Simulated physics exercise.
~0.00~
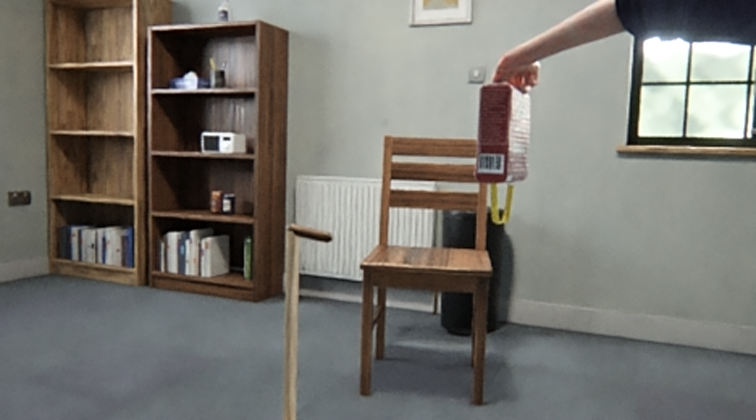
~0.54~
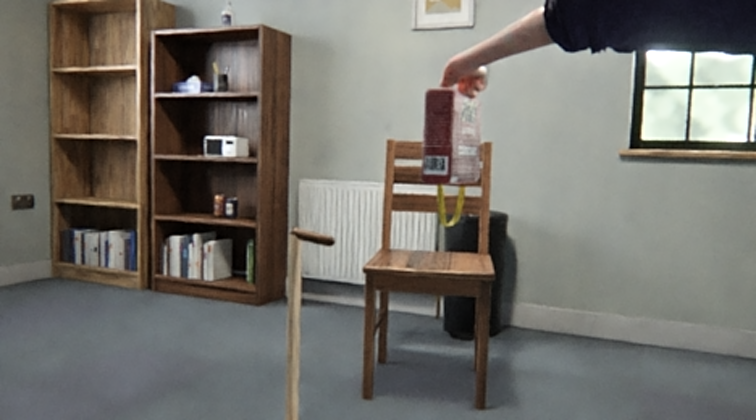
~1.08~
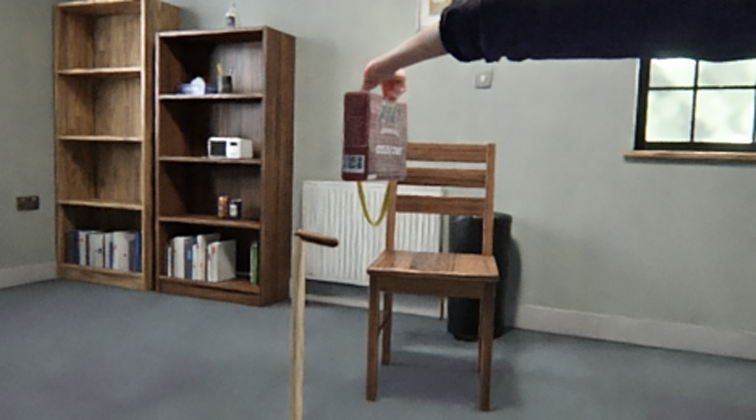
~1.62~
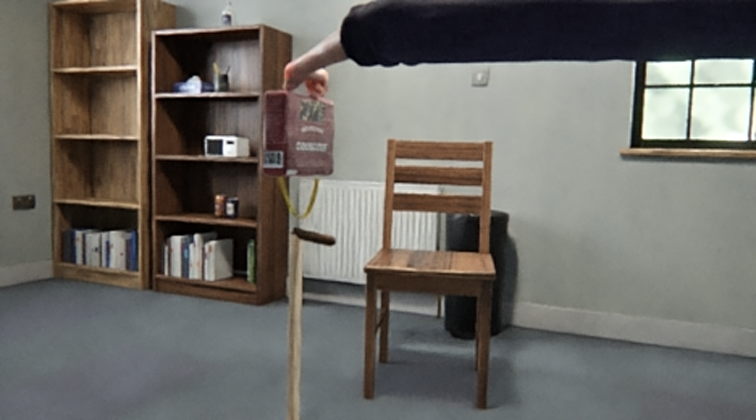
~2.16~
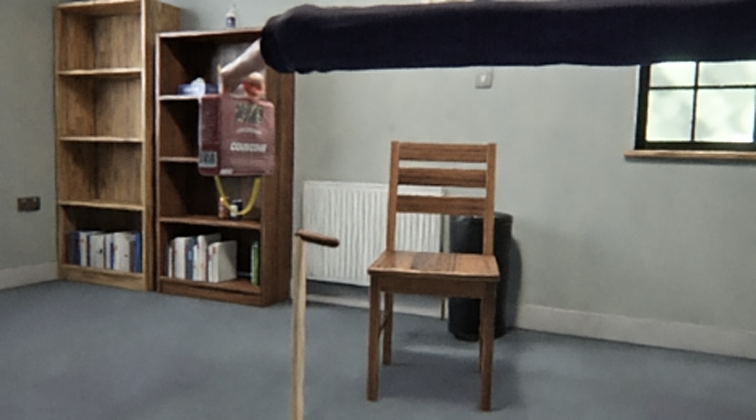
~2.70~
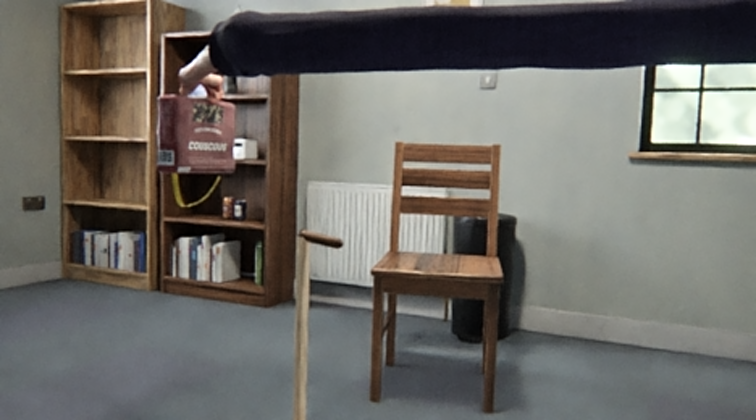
A red bag with a yellow loop dangling beneath it, held from above by a hand in a dark sleeve, moved left past a wooden chair, crossed over a post with a sideways hook, and ended up clear of it, in front of the bookshelves.
